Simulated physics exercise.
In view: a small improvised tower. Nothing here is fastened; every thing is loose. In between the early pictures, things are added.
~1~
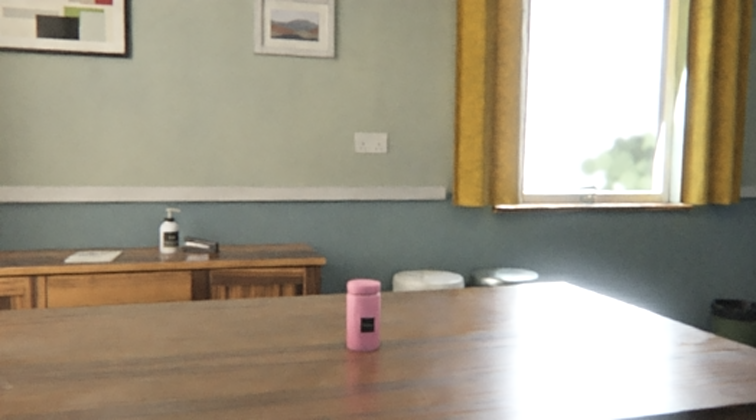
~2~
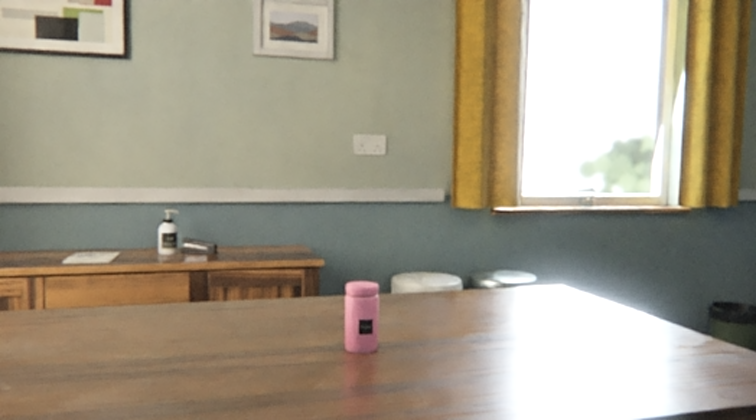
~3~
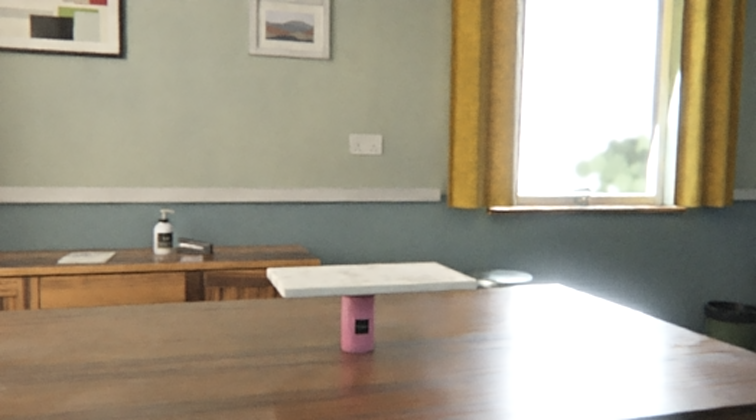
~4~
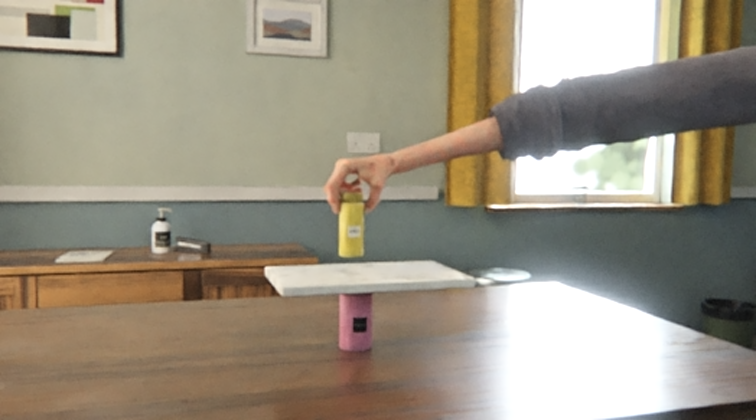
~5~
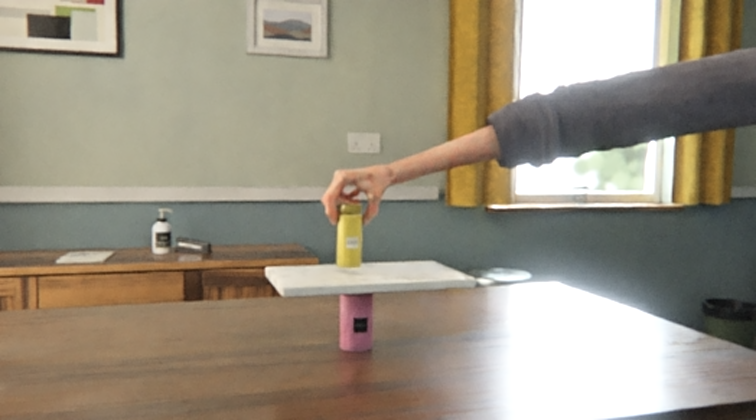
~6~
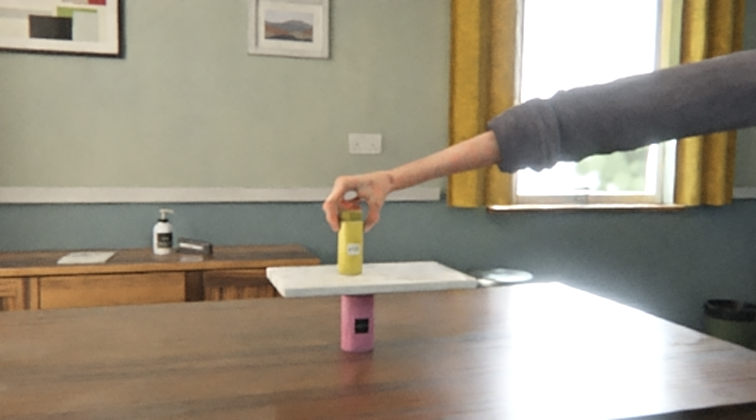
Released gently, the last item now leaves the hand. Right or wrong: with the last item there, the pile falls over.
Wrong, the pile stays up.
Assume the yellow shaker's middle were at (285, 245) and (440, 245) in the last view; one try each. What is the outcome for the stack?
First release - upright; second release - toppled.
Then, 0.40 s on from there, no change.
Then, 1.10 s on from there, yellow shaker resting near (351, 242).
Then, 1.60 s on from there, yellow shaker resting near (351, 243).
In the end, all 3 unmoved. At the end, from the last picture's camera, yellow shaker near (351, 242). The stack holds.
